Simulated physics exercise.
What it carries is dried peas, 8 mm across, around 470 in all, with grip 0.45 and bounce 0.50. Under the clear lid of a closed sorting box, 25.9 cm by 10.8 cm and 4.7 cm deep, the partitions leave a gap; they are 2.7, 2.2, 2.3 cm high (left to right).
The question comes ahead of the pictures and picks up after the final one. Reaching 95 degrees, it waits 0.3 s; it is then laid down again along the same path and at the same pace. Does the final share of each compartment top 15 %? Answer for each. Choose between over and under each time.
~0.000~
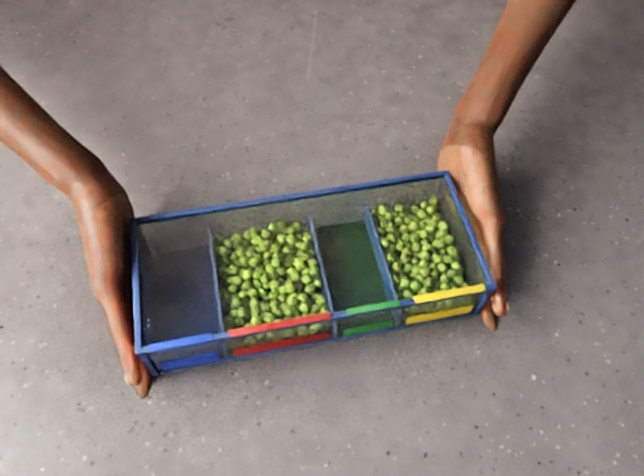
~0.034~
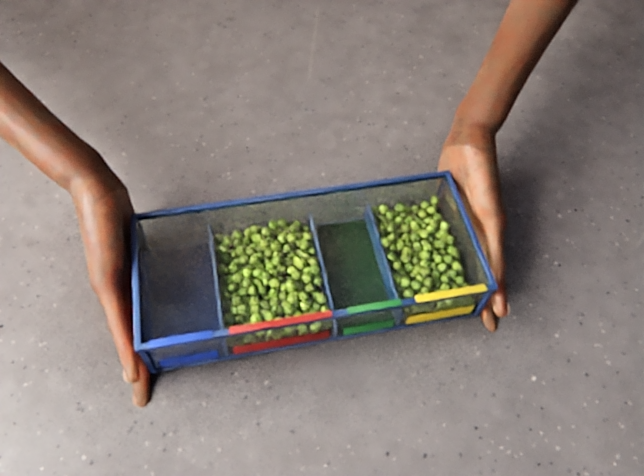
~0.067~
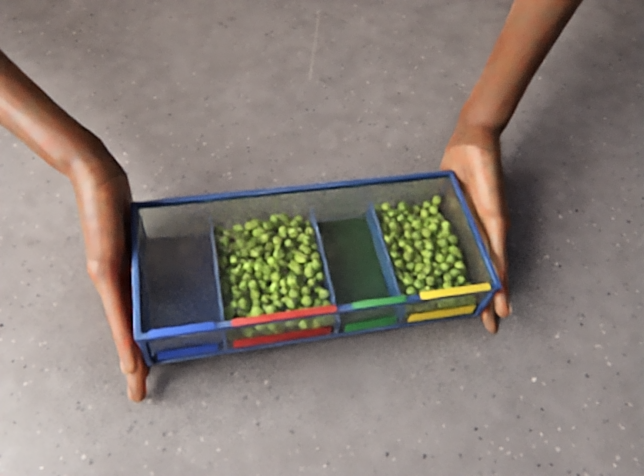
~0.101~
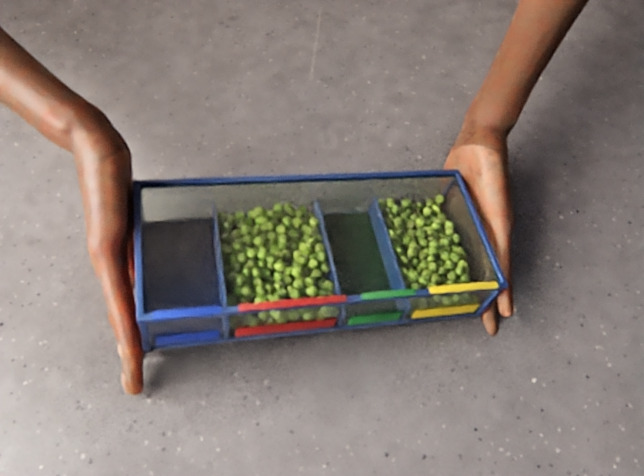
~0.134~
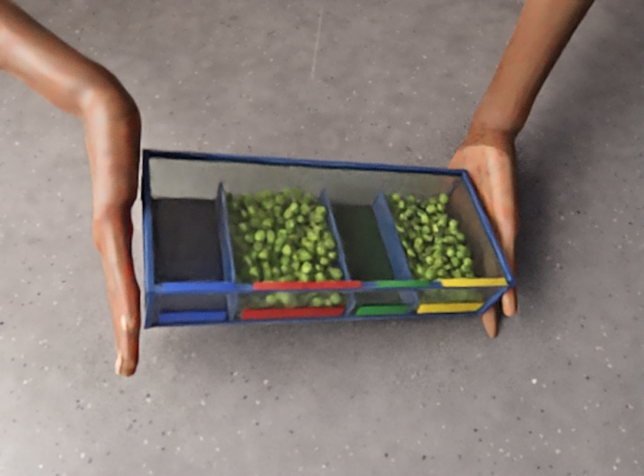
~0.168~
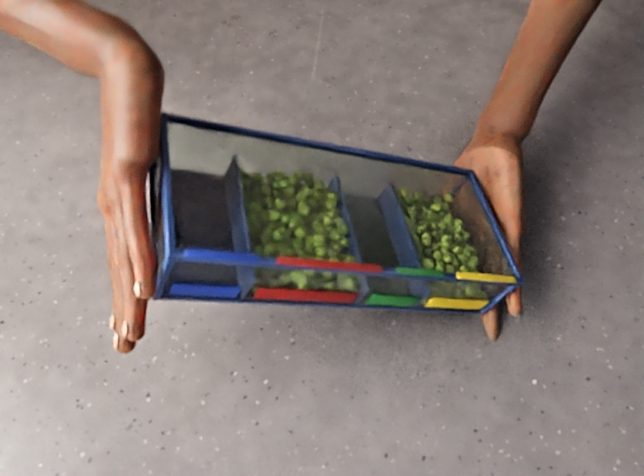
Red: Under. Blue: Under. Green: Under. Yellow: Over.
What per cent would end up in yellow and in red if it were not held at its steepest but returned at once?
You'd end up with yellow at 90 per cent and red at 5 per cent.
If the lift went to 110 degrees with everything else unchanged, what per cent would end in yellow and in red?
Yellow 90 %; red 0 %.
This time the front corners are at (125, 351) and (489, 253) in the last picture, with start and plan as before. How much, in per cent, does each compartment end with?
Red = 25 %; blue = 75 %; green = 0 %; yellow = 0 %.
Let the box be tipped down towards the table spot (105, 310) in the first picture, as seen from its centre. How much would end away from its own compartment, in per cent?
Something like 85 in a hundred.
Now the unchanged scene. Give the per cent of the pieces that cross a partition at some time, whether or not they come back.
Close to 50 percent.
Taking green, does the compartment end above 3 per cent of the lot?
Note, green: Confirmed.
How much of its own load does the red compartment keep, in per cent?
My estimate is roughly 10 percent.
After 0.72 s, tilt 95 degrees; red 10 %, green 5 %, yellow 80 %.
After 1.09 s, tilt 55 degrees; red 5 %, green 5 %, yellow 90 %.
Then, at 1.55 s, tilt 0 degrees; red 5 %, green 10 %, yellow 90 %.
In the end, at 1.9 s, red 5 %, blue 0 %, green 10 %, yellow 90 %.
